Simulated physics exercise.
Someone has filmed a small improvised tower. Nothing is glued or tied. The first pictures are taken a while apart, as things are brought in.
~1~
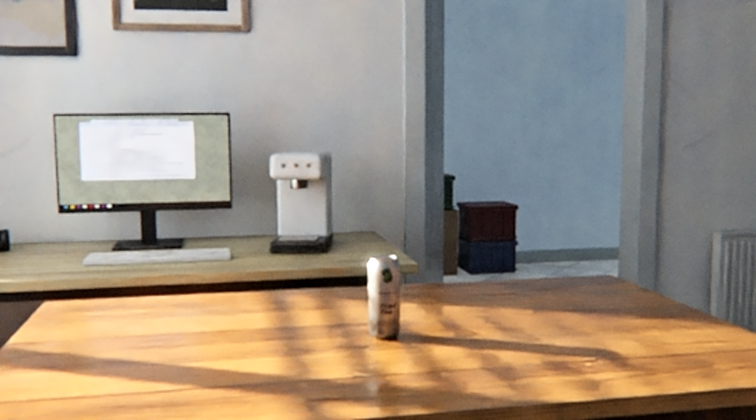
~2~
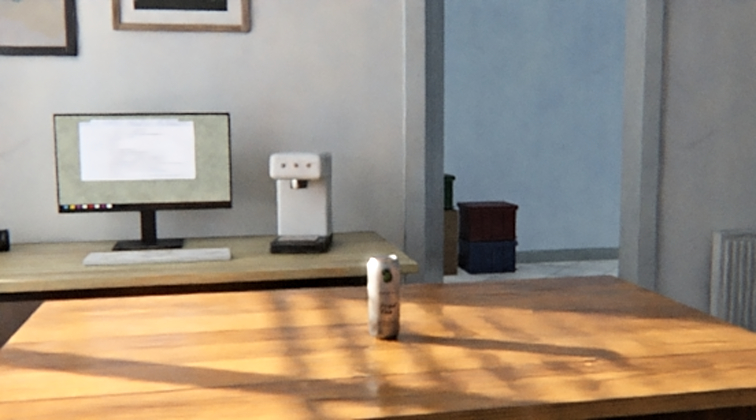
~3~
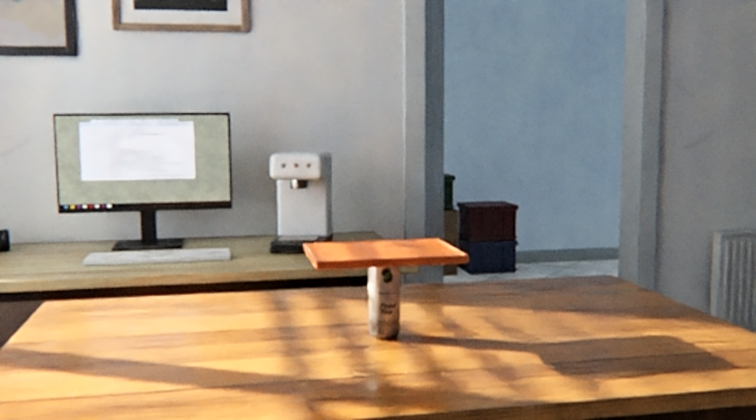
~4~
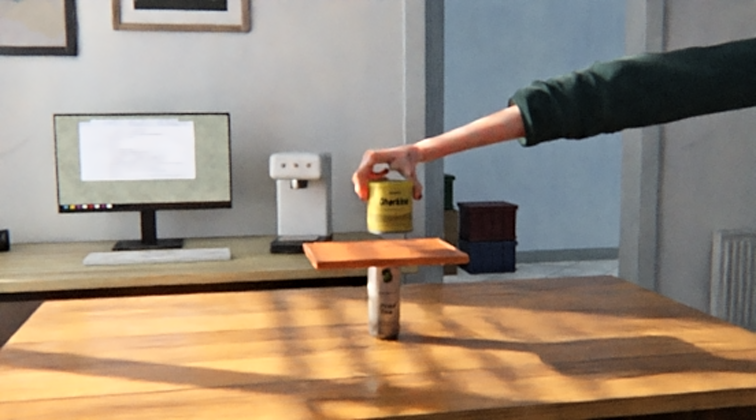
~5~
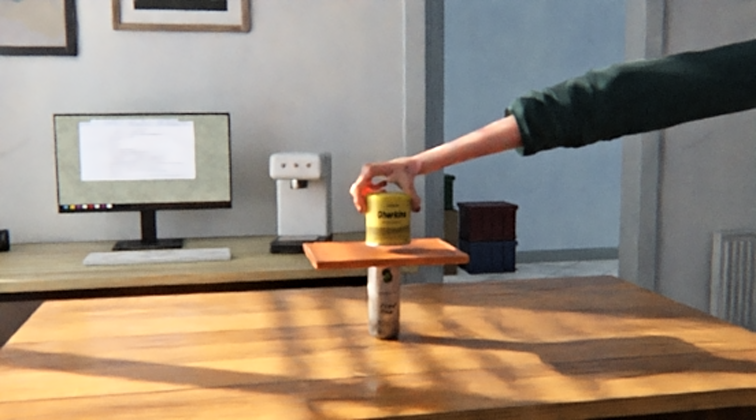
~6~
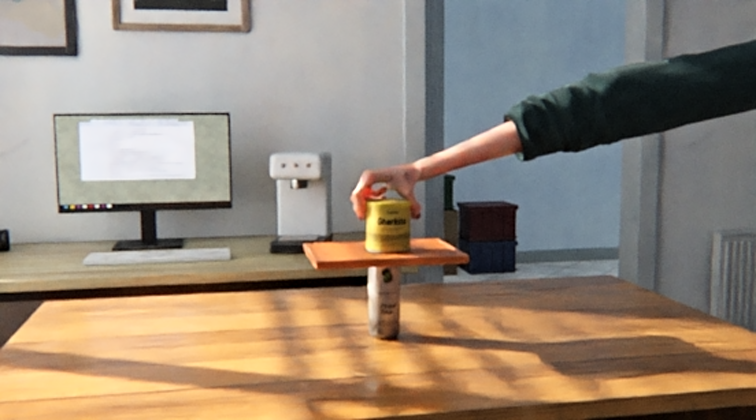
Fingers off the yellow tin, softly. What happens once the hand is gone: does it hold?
As it turns out, it stays up.
Then, 0.40 s later than the last frame, all is still.
Then, 1.00 s later than the last frame, yellow tin resting near (388, 226).
When it is over, all 3 as before. End places, in pixels of the last picture, yellow tin near (388, 226). The stack keeps its balance.
